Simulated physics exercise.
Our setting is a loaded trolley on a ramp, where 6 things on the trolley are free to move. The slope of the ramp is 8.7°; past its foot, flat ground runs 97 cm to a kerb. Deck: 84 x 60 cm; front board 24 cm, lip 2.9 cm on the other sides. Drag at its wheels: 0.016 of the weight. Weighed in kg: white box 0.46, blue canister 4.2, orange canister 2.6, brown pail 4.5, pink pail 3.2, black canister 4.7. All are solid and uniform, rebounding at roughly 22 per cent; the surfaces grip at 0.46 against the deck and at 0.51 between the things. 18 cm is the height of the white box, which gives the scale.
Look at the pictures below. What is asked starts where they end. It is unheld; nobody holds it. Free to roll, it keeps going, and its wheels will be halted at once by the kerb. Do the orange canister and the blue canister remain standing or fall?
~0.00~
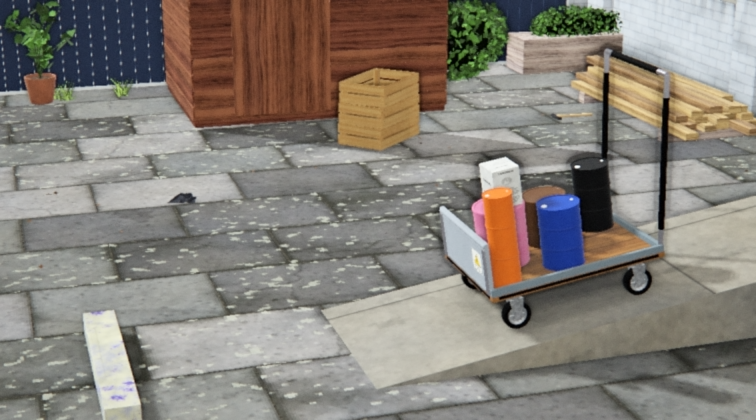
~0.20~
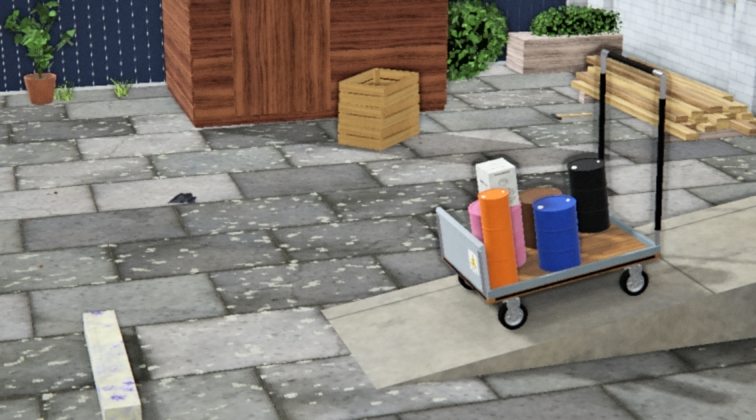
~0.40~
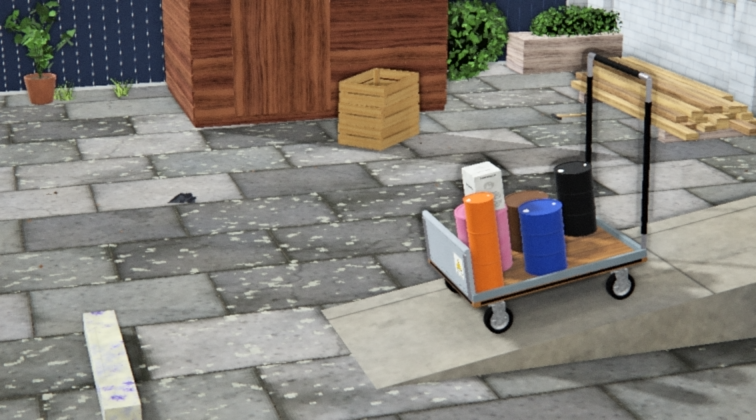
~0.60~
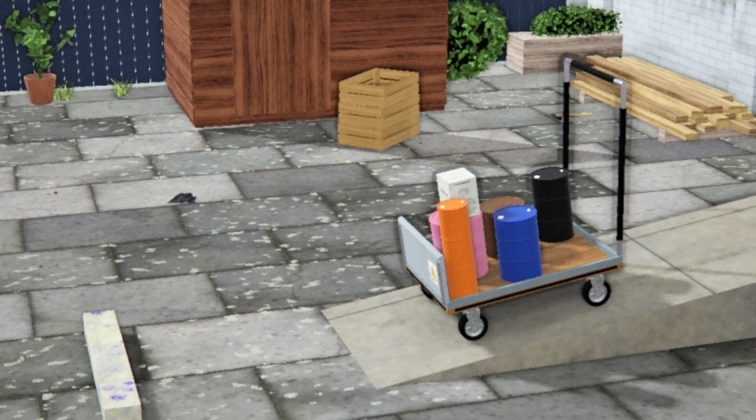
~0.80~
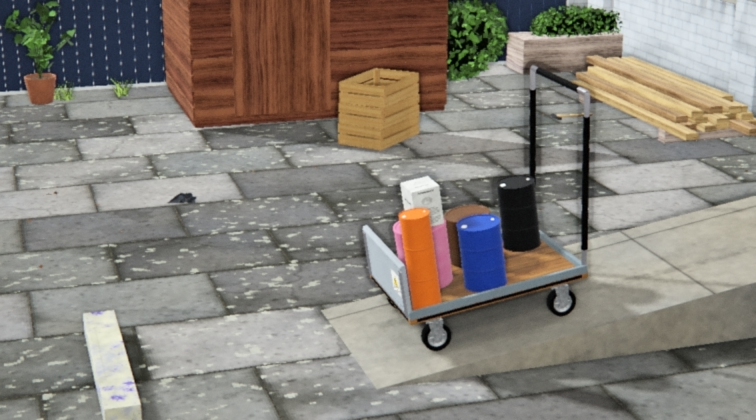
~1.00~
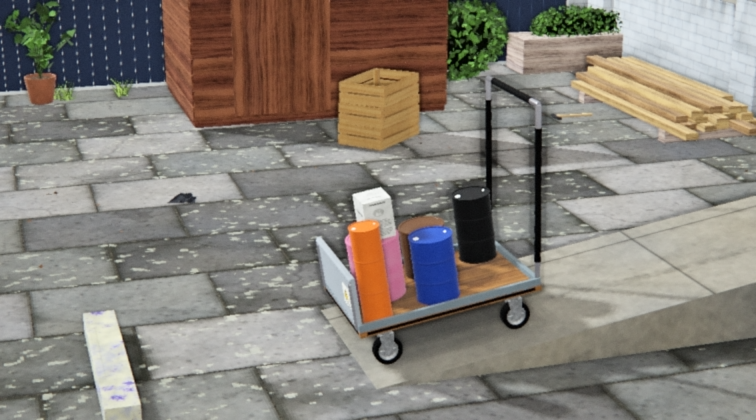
The orange canister remains standing, the blue canister remains standing.
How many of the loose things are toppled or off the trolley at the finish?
Altogether, 1.
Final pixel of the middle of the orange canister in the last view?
It ends near (131, 302).
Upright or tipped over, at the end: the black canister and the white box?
Well, the black canister holds steady, and the white box tumbles down.
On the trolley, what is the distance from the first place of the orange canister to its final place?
Some 2 cm.
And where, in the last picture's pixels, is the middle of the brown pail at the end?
Around (178, 287).
Around 1.50 s, kerb 25 cm ahead.
Around 1.80 s, trolley at the kerb; blue canister shifted 14 cm near (175, 307); orange canister tipped 4° against what carries it near (135, 300); white box shifted 15 cm.
Around 1.90 s, trolley at the kerb; blue canister shifted 16 cm near (172, 308); orange canister shifted 2 cm near (131, 302); white box tipped 10° against what carries it.
Around 2.20 s, trolley at the kerb; white box now off the trolley; blue canister shifted 16 cm near (173, 309); orange canister shifted 2 cm near (131, 302).
Finally (2.5 s), off the trolley and tipped over, white box; not toppled but over 10 cm from the start, blue canister, brown pail and black canister; the other 2 still in place (within 10 cm). Final places as that camera would see them, orange canister near (131, 302), blue canister near (173, 309).
